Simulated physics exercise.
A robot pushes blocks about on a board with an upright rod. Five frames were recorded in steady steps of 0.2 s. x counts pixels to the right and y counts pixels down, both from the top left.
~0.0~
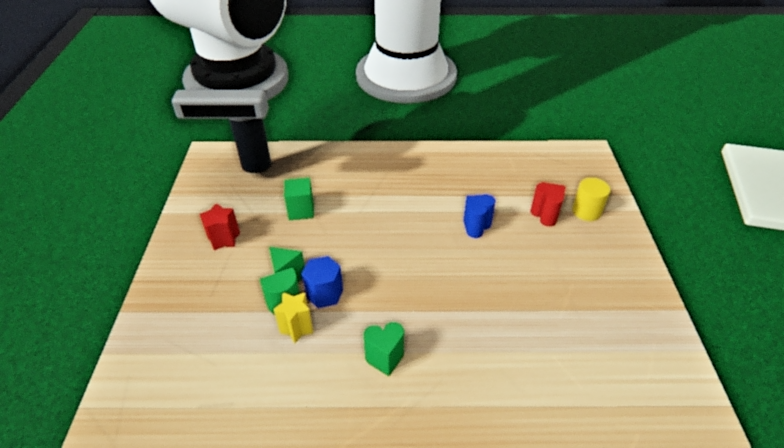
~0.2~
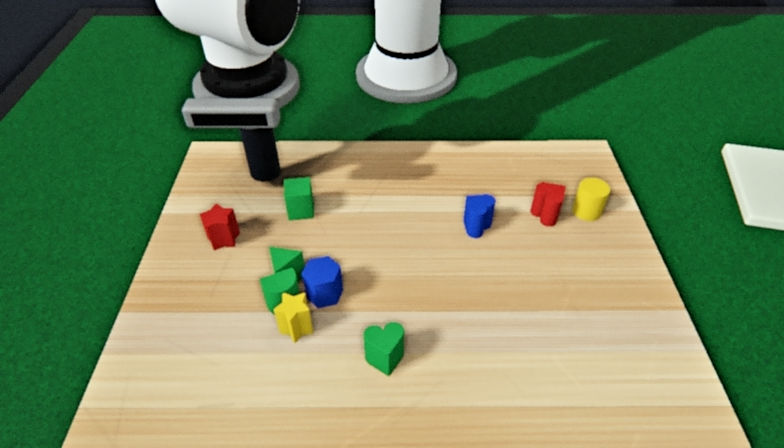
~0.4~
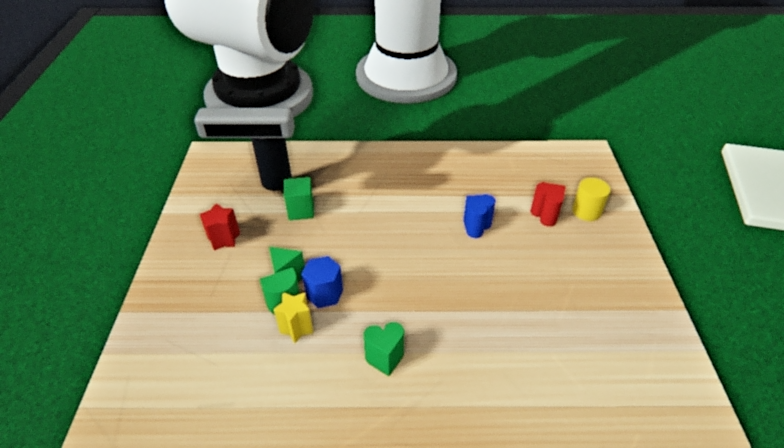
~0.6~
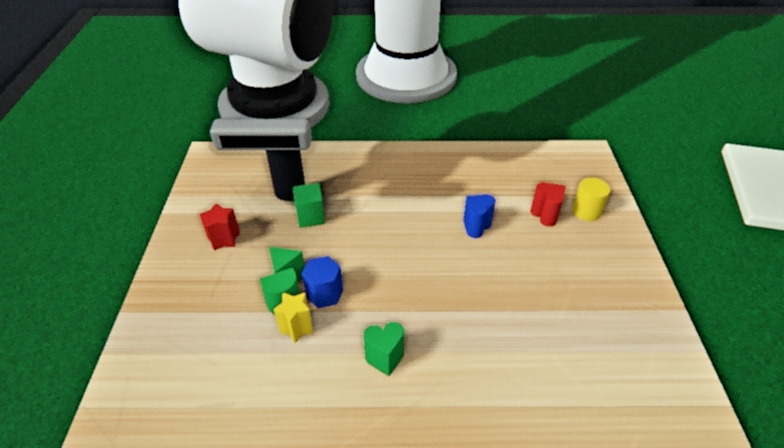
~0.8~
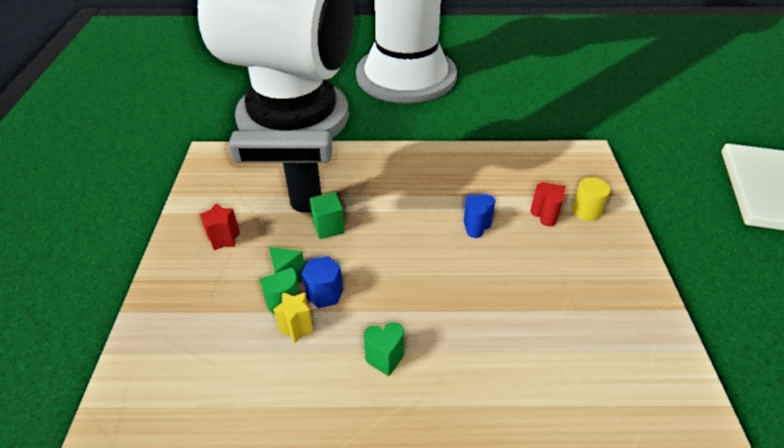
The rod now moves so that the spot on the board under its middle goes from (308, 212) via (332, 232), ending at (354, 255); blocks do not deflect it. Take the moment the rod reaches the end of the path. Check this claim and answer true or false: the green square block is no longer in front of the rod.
False - the claim does not hold.
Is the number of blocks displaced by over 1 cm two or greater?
Short answer: No.
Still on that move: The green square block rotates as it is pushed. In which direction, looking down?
It goes anticlockwise.
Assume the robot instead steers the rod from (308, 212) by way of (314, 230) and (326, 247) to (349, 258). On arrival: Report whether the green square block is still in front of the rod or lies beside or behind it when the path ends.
My guess is it keeps its place ahead of the rod.
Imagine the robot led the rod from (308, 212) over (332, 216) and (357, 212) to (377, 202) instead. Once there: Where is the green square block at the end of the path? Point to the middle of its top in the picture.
In the picture, it is at (340, 212).
What follows on the original path. Halfway along, rod at (332, 223); green square block at (353, 222), turned 35° anticlockwise.
At the end, rod at (354, 245); blue hexagon unmoved; green square block at (381, 242), turned 50° anticlockwise.
